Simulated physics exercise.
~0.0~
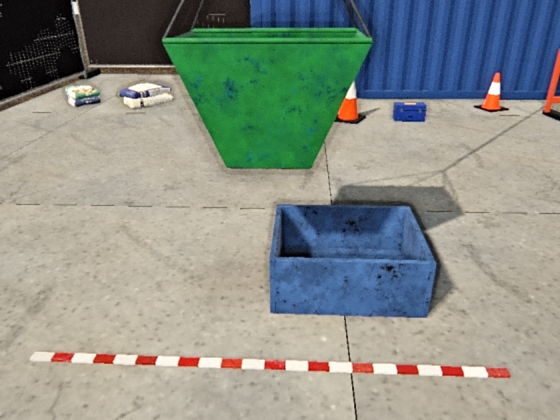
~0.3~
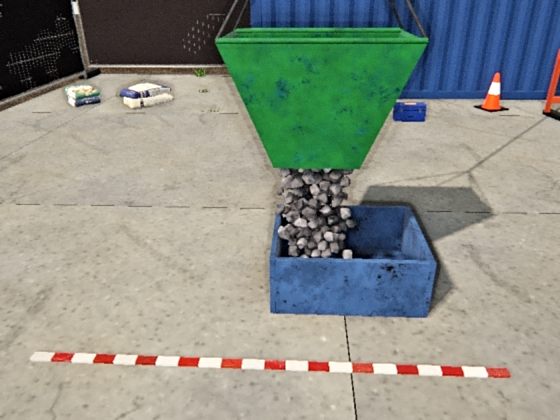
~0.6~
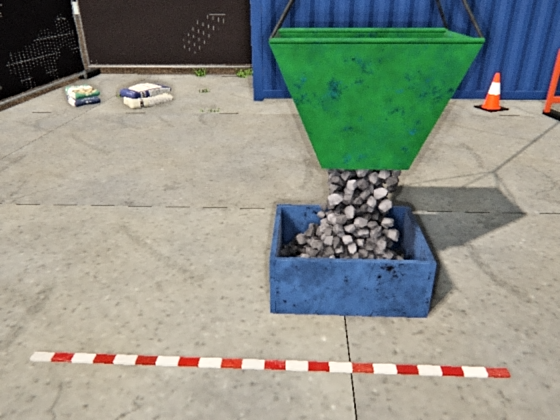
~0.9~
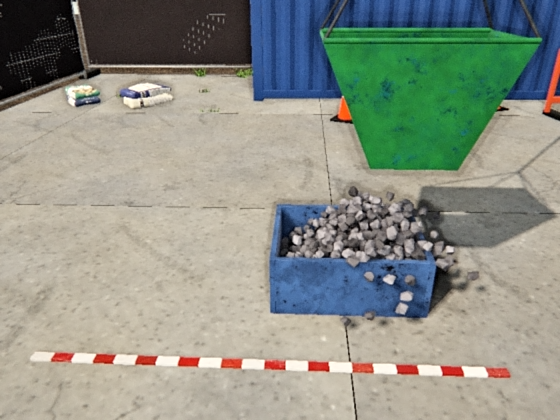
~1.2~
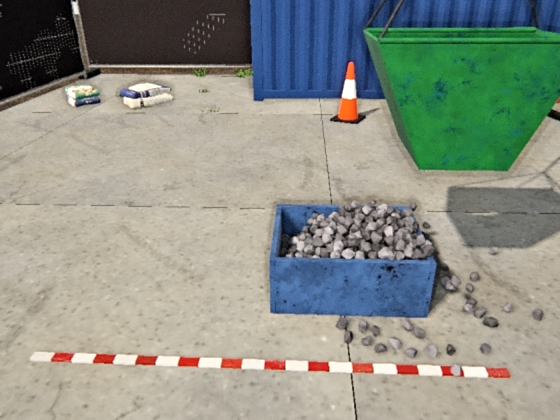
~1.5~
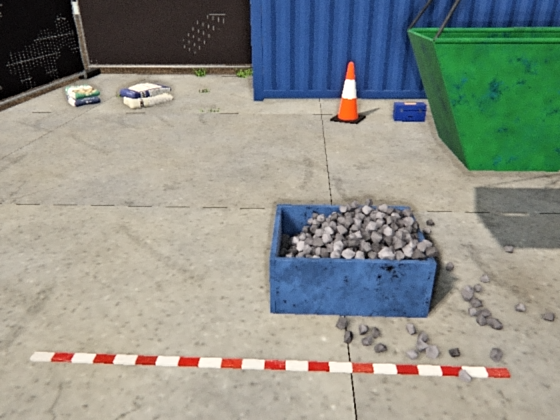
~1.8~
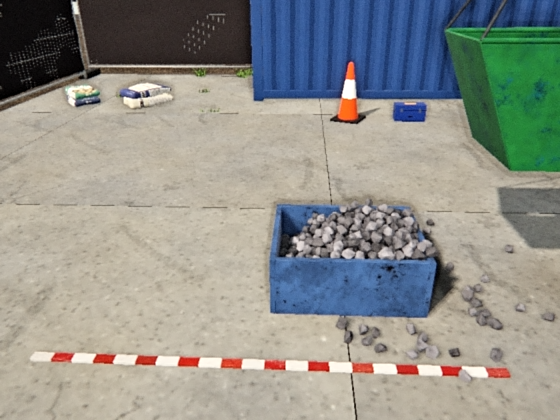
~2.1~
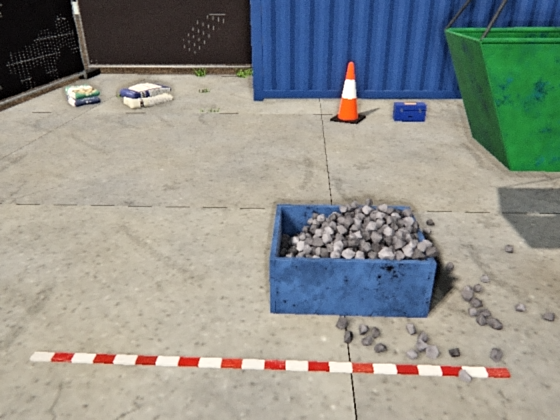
To begin with, a green skip hangs above a concrete yard, just behind and to the left of an open blue bin, with a red and white striped strip lying in front. The skip moves right and grey stones pour from its bottom into the bin. As it travels on, the stones heap up towards the bin's right side, and the skip runs empty. A few stones spill over the right end and tumble onto the ground. The skip carries on right and stops near the edge of view, leaving the bin heaped and a small scatter of stones lying beside it.
